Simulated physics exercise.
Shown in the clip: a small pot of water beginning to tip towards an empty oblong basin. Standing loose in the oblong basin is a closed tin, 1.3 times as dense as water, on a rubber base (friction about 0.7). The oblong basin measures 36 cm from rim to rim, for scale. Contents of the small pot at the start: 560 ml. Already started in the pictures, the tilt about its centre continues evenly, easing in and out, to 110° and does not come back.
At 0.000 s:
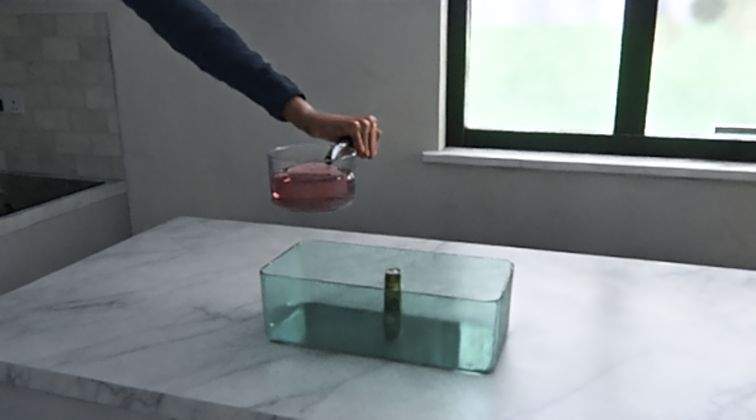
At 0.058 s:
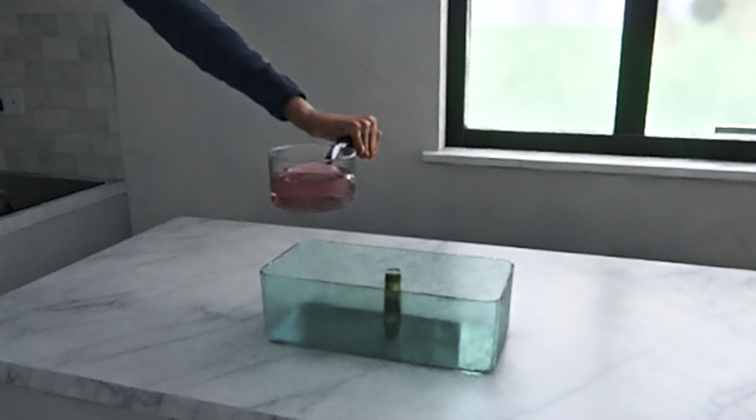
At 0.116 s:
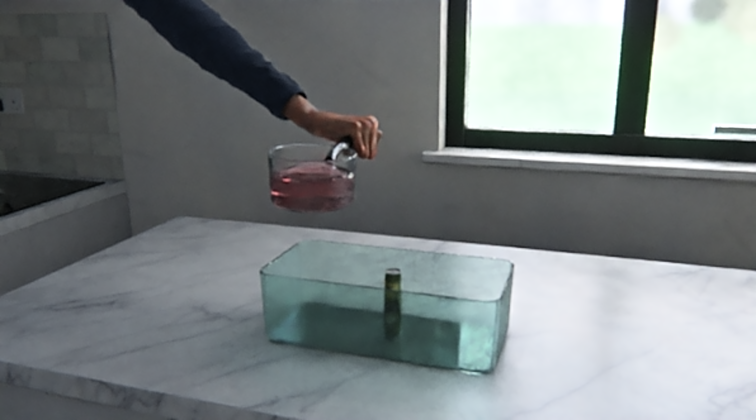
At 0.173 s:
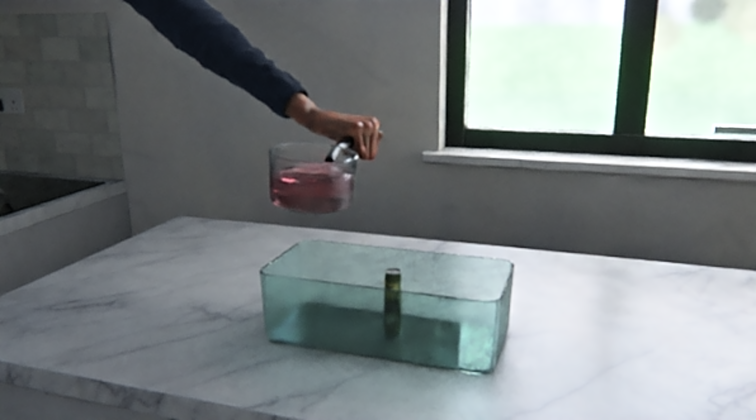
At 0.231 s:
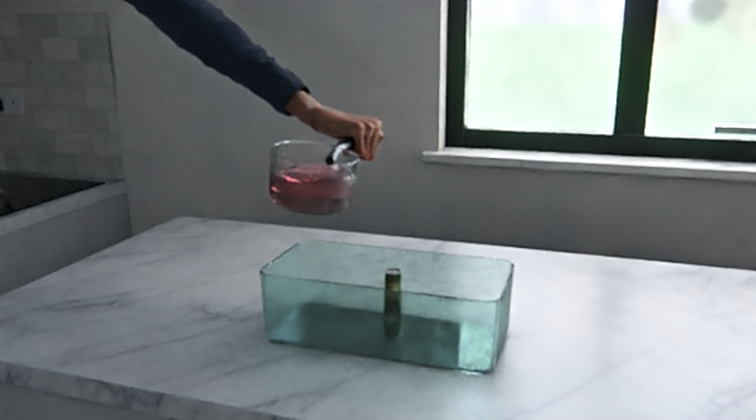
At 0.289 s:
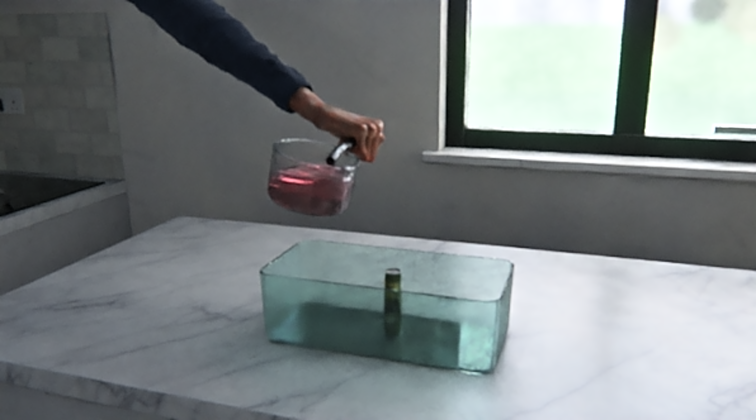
In the video, a hand holds a small clear pot of pink liquid above a greenish, see-through oblong basin with a small upright tin inside, and slowly tilts the pot slightly to the right while the basin stays still.
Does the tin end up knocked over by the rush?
No - my bet is it never capsizes.
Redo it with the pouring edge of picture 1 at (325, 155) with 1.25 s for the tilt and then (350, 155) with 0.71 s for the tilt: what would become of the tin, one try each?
Trial 1 - tin stays standing; trial 2 - tin tips.
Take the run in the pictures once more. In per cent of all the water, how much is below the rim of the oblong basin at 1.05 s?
I reckon close to 76 per cent.
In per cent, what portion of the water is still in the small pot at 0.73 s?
68 %.
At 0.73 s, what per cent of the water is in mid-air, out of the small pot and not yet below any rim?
Roughly 26 %.
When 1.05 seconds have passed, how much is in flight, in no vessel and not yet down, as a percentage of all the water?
In-air share: About 12 %.
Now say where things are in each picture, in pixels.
In the first frame, it leans 0°; its right rim is at (352, 156); the water meets the walls at (278, 170) and (351, 174); the oblong basin's rim runs from (281, 256) to (507, 282); the tin's top is at (393, 274).
In the second frame, it leans 1°; its right rim is at (352, 157); the water meets the walls at (278, 170) and (351, 175).
In the third frame, it leans 2°; its right rim is at (353, 158); the water meets the walls at (279, 170) and (352, 175).
In the fourth frame, it leans 5°; its right rim is at (354, 160); the water meets the walls at (278, 170) and (352, 175).
In the fifth frame, it leans 9°; its right rim is at (355, 163); the water meets the walls at (278, 170) and (353, 176).
In the sixth frame, it leans 14°; its right rim is at (356, 167); the water meets the walls at (278, 170) and (354, 176).
By 0.73 s the tilt is 69° and 68 per cent is still to pour; the tin stands where it began.
By 1.05 s the tilt is 103° and 13 per cent is still to pour; the tin stands where it began.
By 1.38 s the tilt is 110° and 0 per cent is still to pour; the tin stands where it began.
By 1.75 s the tilt is 110° and 0 per cent is still to pour; the tin stands where it began.
At rest the tin stands where it began.
